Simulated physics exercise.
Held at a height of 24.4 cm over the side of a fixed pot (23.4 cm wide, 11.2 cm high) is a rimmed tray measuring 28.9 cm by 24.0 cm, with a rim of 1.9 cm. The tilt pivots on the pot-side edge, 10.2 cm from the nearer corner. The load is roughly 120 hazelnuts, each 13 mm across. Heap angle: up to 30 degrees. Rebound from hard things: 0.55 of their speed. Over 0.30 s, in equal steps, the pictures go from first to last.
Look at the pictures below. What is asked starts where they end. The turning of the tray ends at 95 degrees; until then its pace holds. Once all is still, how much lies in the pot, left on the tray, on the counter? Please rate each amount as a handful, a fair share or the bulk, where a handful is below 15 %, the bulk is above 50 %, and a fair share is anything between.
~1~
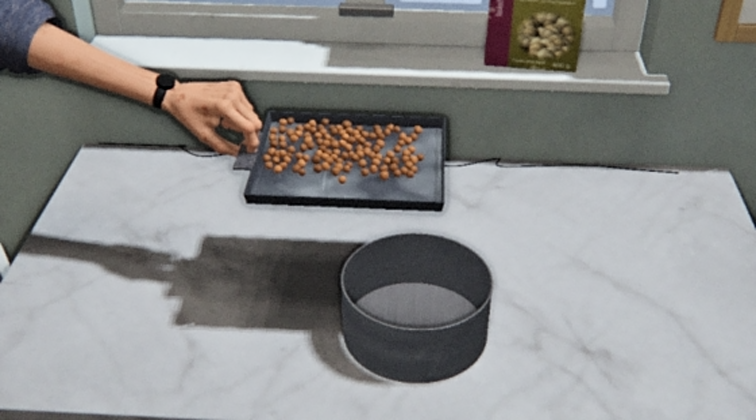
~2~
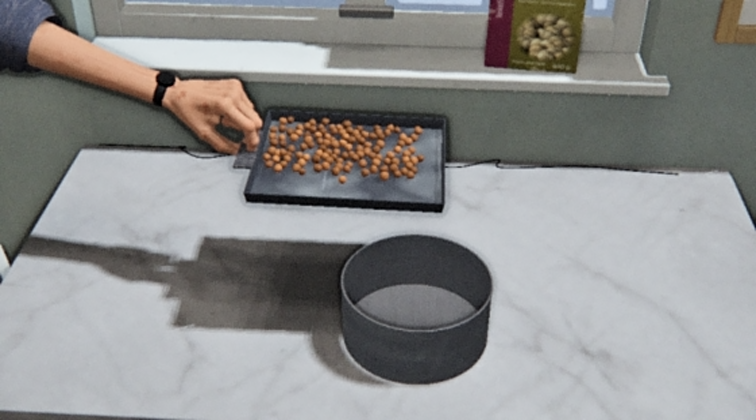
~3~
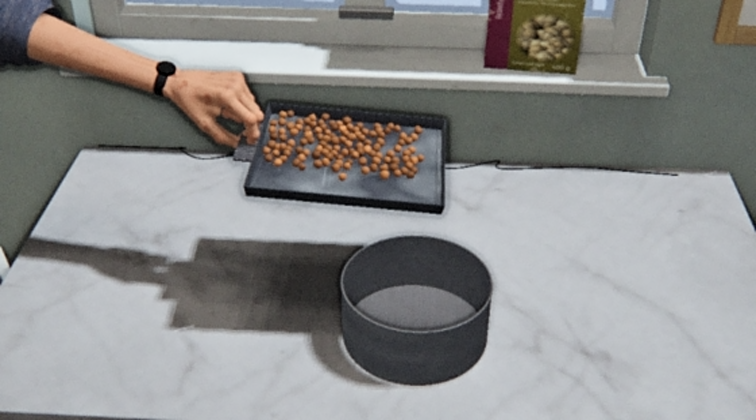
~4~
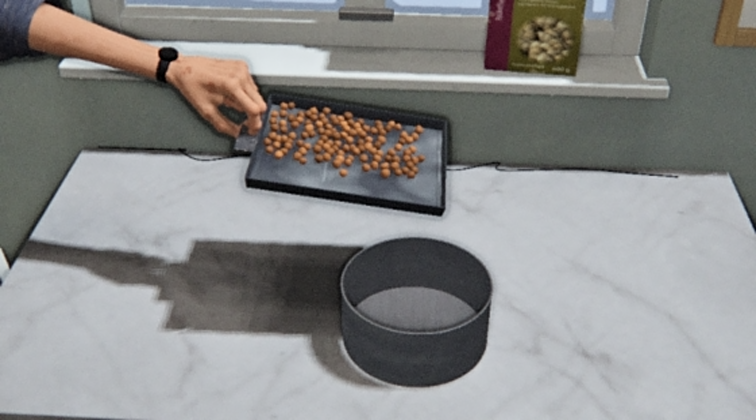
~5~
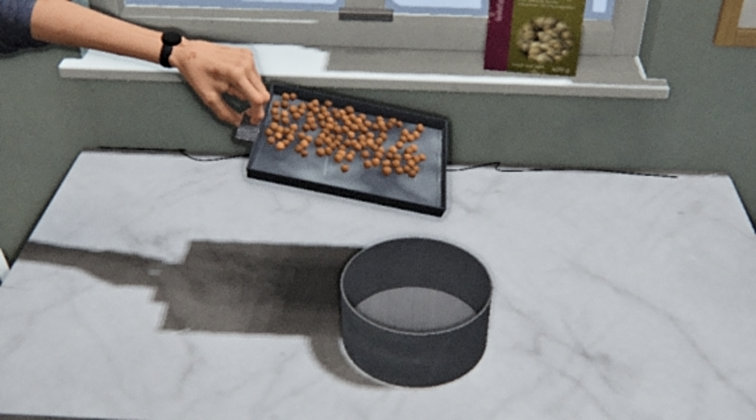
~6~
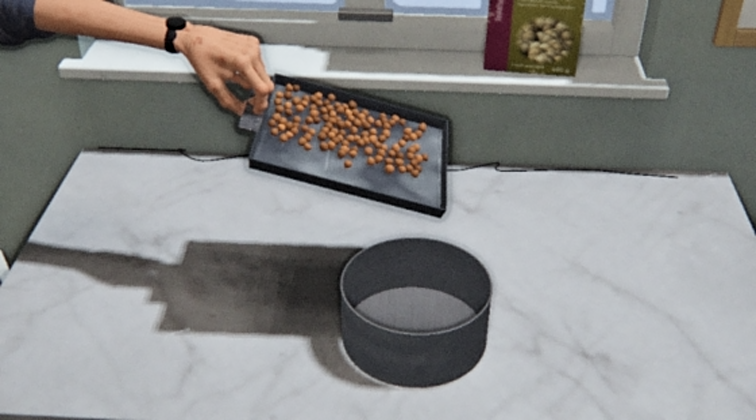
Pot: A fair share; tray: A handful; counter: The bulk.
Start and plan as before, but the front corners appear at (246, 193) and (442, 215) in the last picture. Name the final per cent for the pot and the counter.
In the pot: 100 per cent; on the counter: 0 per cent.
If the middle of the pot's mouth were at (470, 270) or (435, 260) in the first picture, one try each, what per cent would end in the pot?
That gives roughly 70 per cent and then 65 per cent.
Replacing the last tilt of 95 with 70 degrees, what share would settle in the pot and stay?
That would be around 5 percent.
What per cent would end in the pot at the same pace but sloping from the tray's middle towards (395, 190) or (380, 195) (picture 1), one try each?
First try: About 100 percent; second try: About 100 percent.
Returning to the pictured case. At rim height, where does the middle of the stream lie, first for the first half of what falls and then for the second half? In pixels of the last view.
Around (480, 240), then around (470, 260).
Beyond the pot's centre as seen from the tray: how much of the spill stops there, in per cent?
Some 100 per cent.
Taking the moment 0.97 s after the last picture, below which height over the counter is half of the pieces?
Roughly 28 centimetres.
Then, 0.58 s after the last picture, tilt 53 degrees; the tray holds 100 %, the pot 0 %.
Then, 0.97 s after the last picture, tilt 78 degrees; the tray holds 95 %, the pot 5 %.
Then, 1.44 s after the last picture, tilt 95 degrees; the tray holds 20 %, the pot 10 %.
In the end, pot 40 %, tray 0 %, counter 60 %.
